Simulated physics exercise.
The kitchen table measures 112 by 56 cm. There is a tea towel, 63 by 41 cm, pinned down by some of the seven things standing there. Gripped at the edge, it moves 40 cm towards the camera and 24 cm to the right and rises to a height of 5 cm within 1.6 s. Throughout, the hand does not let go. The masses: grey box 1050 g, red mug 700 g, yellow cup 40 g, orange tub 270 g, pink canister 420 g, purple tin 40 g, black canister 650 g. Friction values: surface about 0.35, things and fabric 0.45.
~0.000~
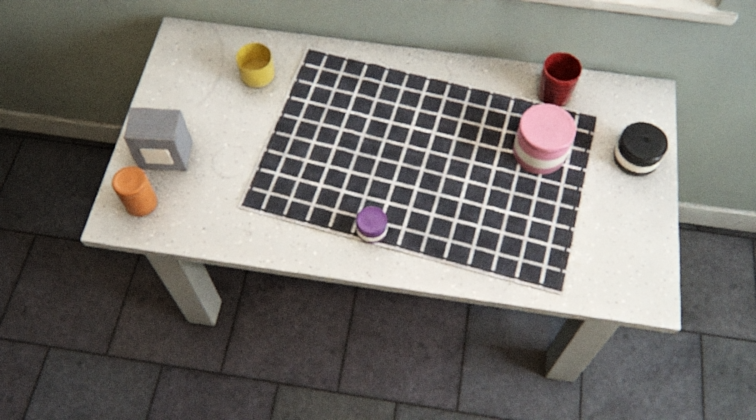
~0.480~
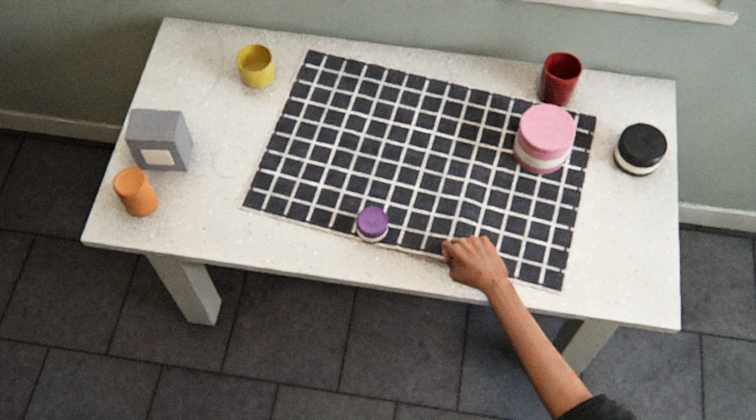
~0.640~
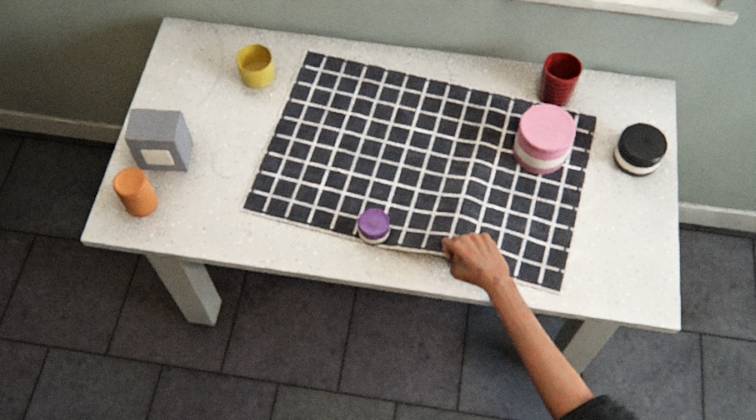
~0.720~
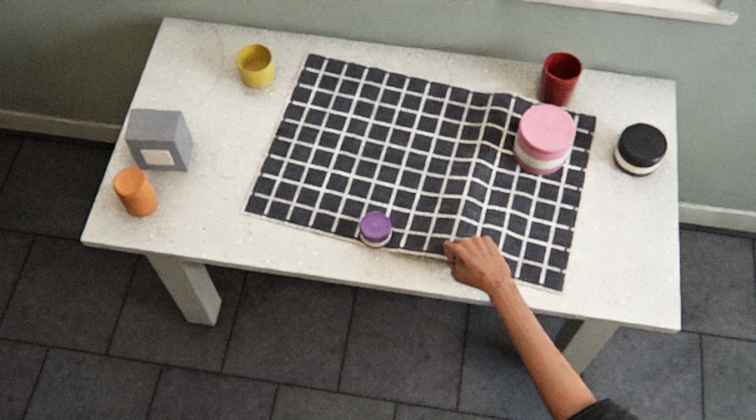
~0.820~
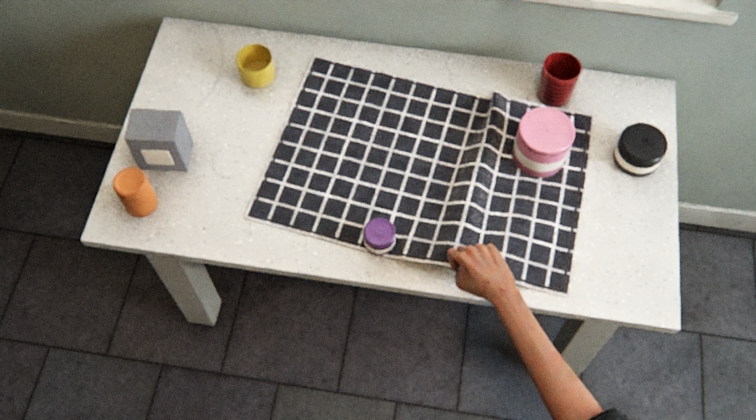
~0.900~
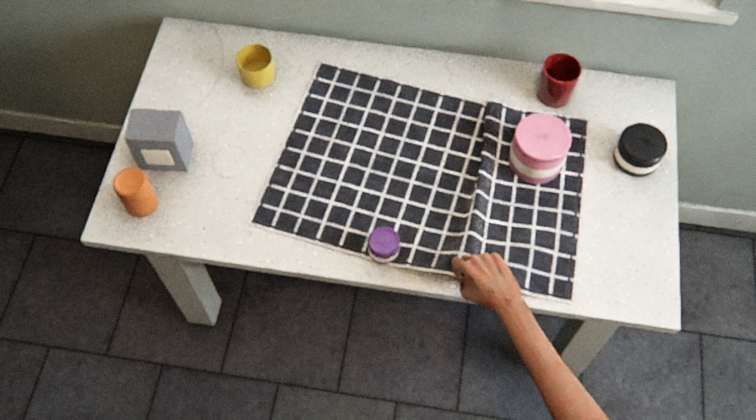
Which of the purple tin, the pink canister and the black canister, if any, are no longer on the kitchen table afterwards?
At the end, I reckon the purple tin won't survive up there; I reckon the pink canister won't survive up there; I reckon the black canister will survive up there.
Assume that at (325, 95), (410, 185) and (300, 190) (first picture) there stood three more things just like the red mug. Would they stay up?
First leaves the top, second leaves the top, third leaves the top.
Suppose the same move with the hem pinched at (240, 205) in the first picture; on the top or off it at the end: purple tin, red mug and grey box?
Result: Purple tin leaves the top; red mug keeps its place; grey box keeps its place.
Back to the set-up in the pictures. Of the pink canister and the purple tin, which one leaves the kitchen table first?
That's the purple one.
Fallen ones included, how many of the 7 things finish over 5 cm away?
2 in all.
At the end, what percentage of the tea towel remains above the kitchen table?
Share within the edges: Approx. 0 %.
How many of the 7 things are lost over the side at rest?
Tally: 2.
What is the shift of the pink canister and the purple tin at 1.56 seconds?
About: Pink canister 25 cm, purple tin off the top.
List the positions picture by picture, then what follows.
The first picture shows shows, purple tin (372, 220); pink canister (548, 126); black canister (645, 140); tea towel corners (238, 207) (307, 47) (597, 116) (561, 294).
The second picture shows shows, tea towel corners (239, 208) (307, 48); grip (450, 261).
The third picture shows shows, purple tin (374, 222); tea towel corners (240, 210) (307, 49); grip (451, 258).
The fourth picture shows shows, purple tin (375, 225); tea towel corners (241, 213) (308, 51); grip (452, 261).
The fifth picture shows shows, pink canister (547, 129); purple tin (380, 232); tea towel corners (244, 218) (314, 56); grip (456, 269).
The sixth picture shows shows, purple tin (384, 240); pink canister (544, 136); black canister (645, 141); tea towel corners (248, 224) (320, 61) (587, 119) (571, 303); grip (461, 278).
After 1.2 s, 80 % of the tea towel is still over the top; purple tin 19 cm off its start, pink canister 11 cm off its start.
After 1.6 s, 30 % of the tea towel is still over the top; purple tin over the edge, pink canister 23 cm off its start.
After 1.9 s, 10 % of the tea towel is still over the top; purple tin over the edge, pink canister 35 cm off its start at (533, 294).
After 2.2 s, 0 % of the tea towel is still over the top; pink canister over the edge, purple tin over the edge.
After 3.8 s, 0 % of the tea towel is still over the top; pink canister over the edge, purple tin over the edge, black canister 0 cm off its start at (645, 142).
